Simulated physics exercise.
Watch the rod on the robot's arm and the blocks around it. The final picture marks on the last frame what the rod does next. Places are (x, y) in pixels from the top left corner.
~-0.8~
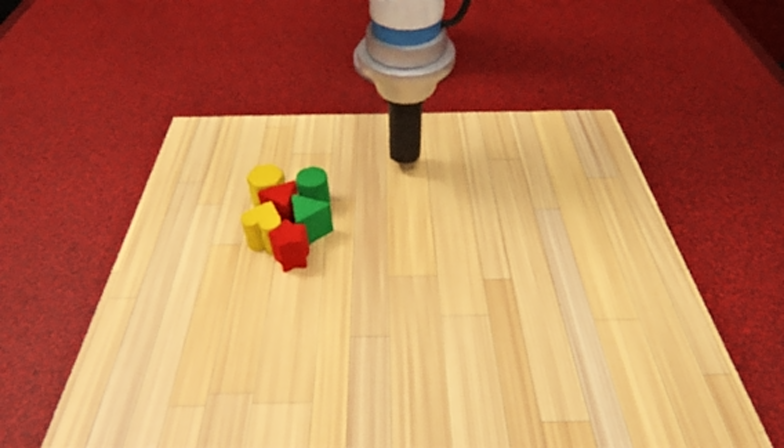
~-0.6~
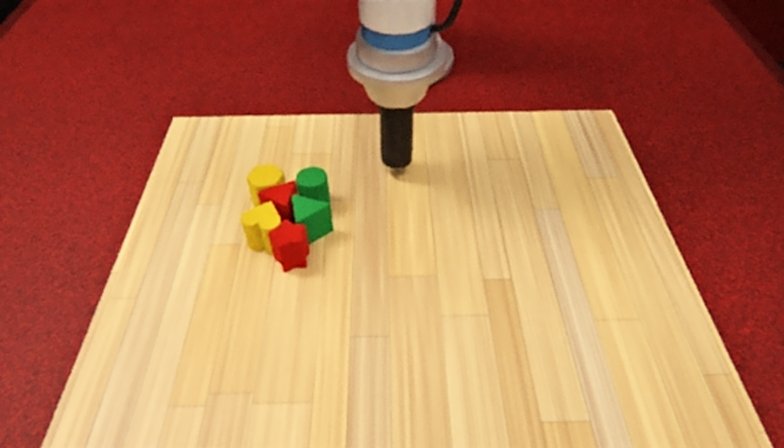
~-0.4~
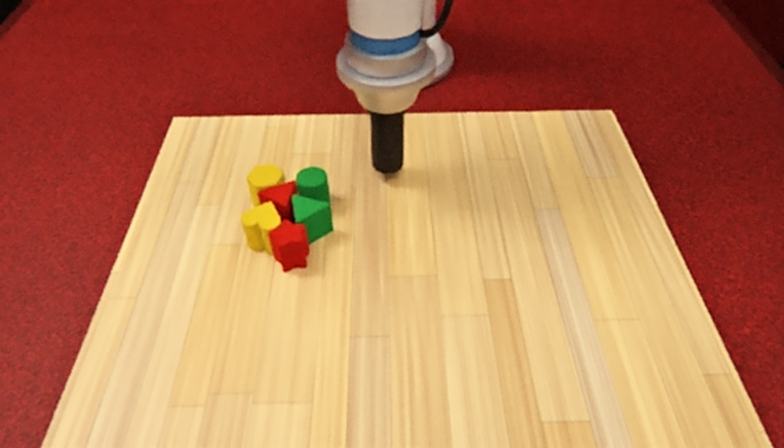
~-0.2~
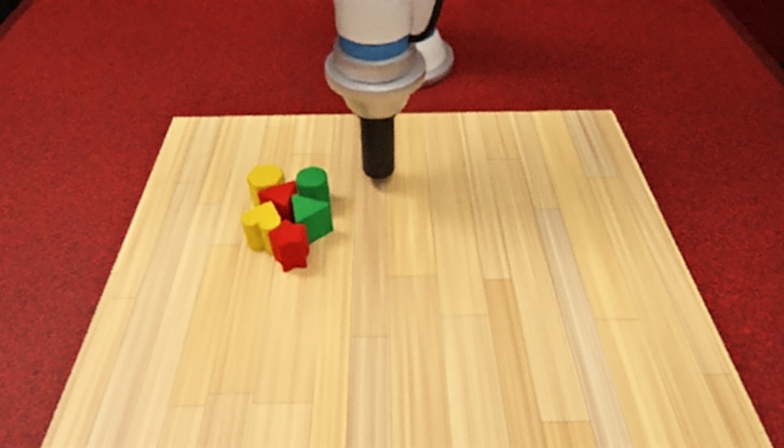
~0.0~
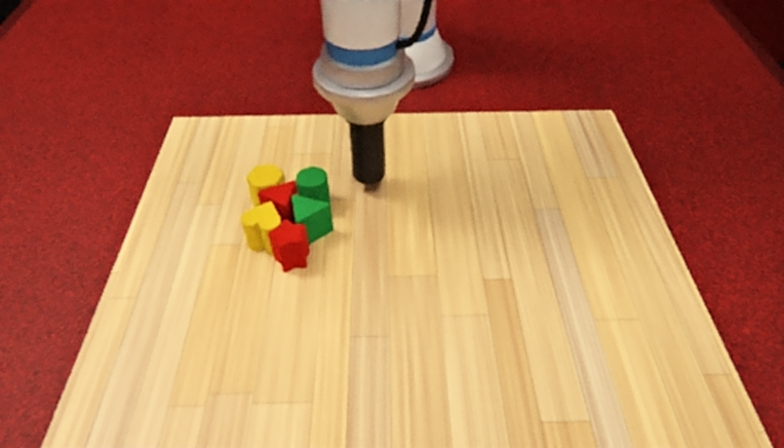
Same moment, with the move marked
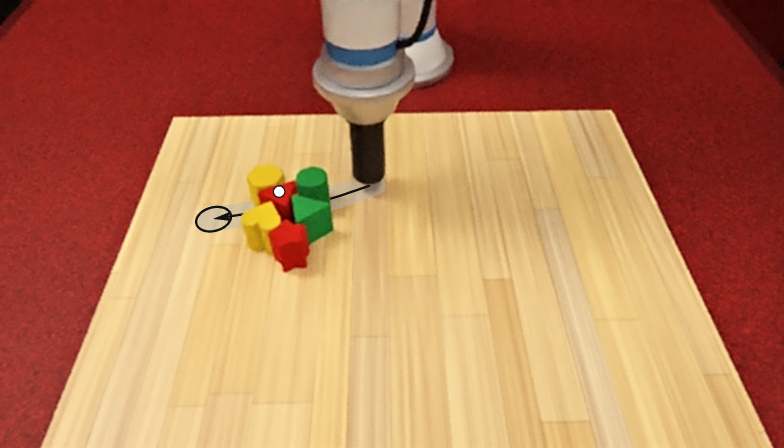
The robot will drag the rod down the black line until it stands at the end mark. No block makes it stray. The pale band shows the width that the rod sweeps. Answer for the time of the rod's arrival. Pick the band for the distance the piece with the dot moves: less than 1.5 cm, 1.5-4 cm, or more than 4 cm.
Final distance: More than 4 cm.
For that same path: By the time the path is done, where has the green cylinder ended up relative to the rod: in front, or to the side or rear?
I believe the green cylinder keeps its place ahead of the rod.
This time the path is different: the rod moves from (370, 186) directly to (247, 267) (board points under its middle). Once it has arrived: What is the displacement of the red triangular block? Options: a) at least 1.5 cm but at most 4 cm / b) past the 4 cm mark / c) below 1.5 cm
The answer is a.
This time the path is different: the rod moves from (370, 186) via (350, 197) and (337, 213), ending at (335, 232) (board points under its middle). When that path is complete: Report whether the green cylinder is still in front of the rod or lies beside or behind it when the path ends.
The green cylinder is left behind or beside.
Drawn move, from (370, 186) by way of (321, 201) and (268, 210) to (214, 219); the dot is on the red triangular block.
The first path, step by step. One third of the way, rod at (318, 190); yellow hexagonal block at (252, 171), turned 35° clockwise; red triangular block at (264, 195), turned 60° anticlockwise; green cylinder at (283, 179).
Two thirds of the way, rod at (265, 199); yellow hexagonal block at (226, 169), turned 110° clockwise; red triangular block at (231, 210), turned 105° anticlockwise; green cylinder at (227, 190).
At the end, rod at (210, 207); yellow hexagonal block at (212, 168), turned 170° clockwise; red triangular block at (231, 210), turned 110° anticlockwise; green triangular block still; green cylinder at (169, 201).
